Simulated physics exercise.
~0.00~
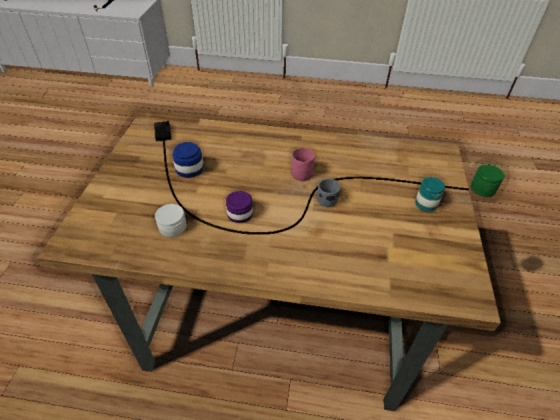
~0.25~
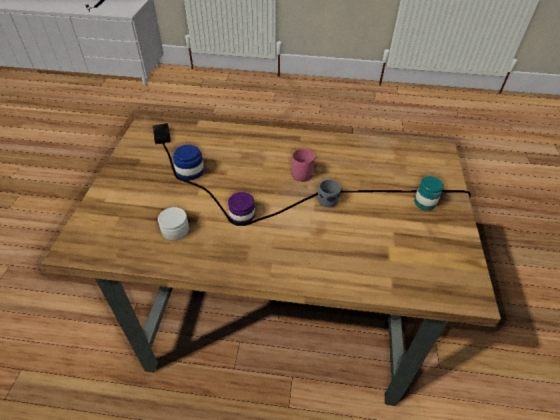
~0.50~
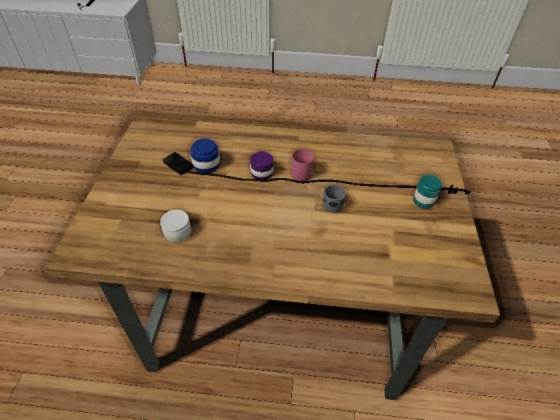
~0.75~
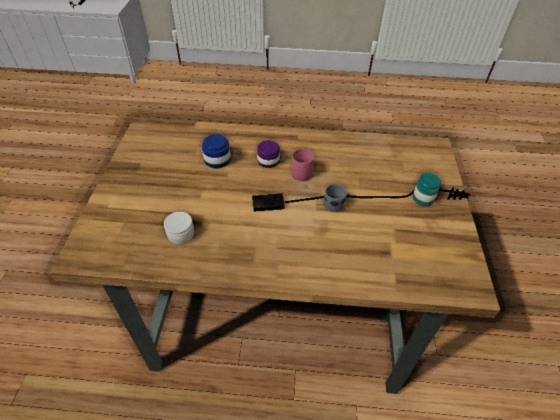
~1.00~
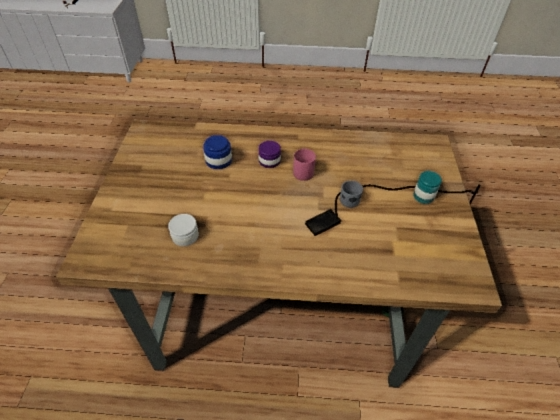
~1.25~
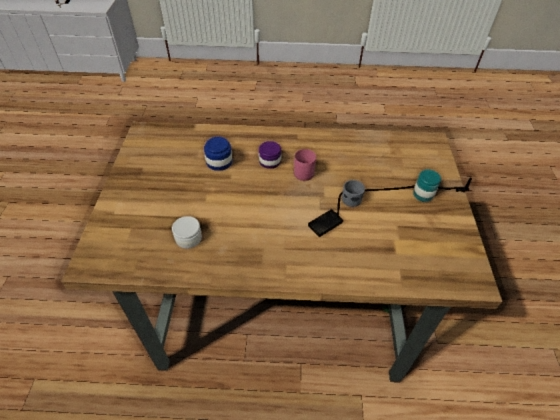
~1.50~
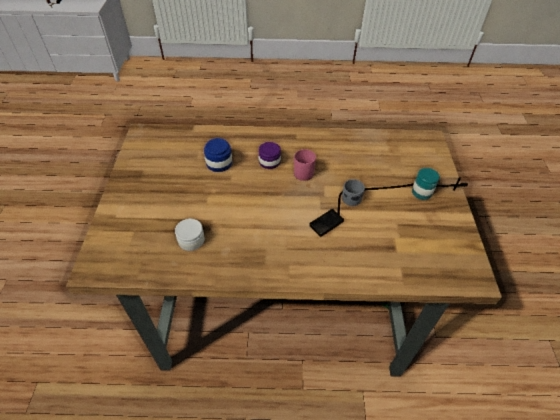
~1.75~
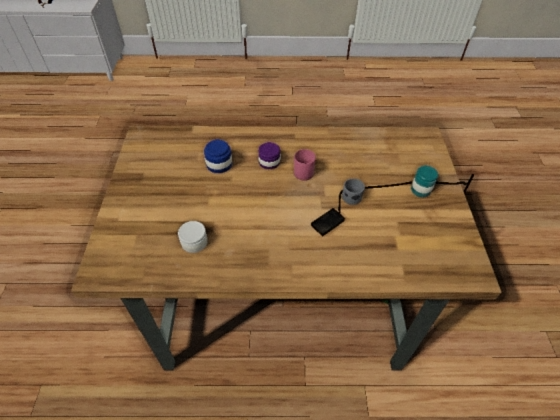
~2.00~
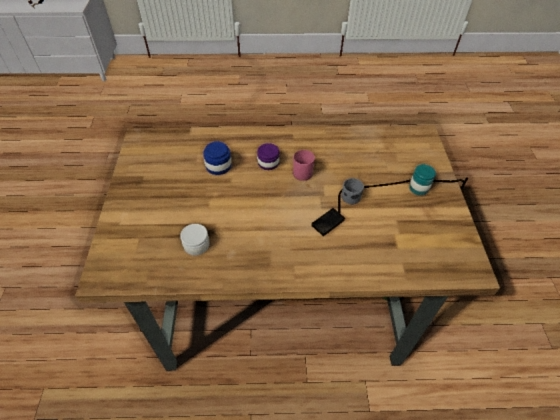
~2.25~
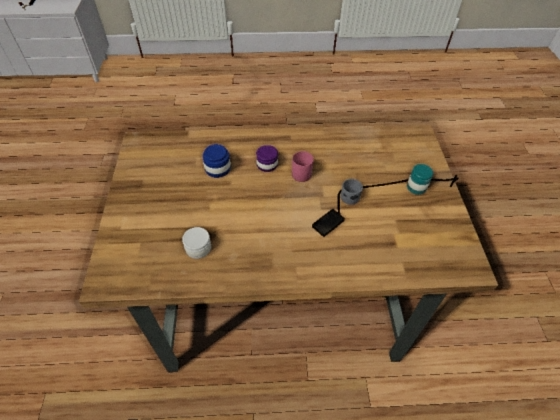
A wooden table on a plank floor, with radiators behind, is seen from above as the view drifts slightly sideways. A black cable winds from a black phone at the back left, past a blue jar, purple canister, grey mug and teal tin, to a green object at the right edge, with a pink cup and white tin nearby. The green object drops out of sight over the edge, and the cable pulls taut. The purple canister and blue jar shift, and the phone slides right. It stops near the nudged mug, and the canister stays on the table.
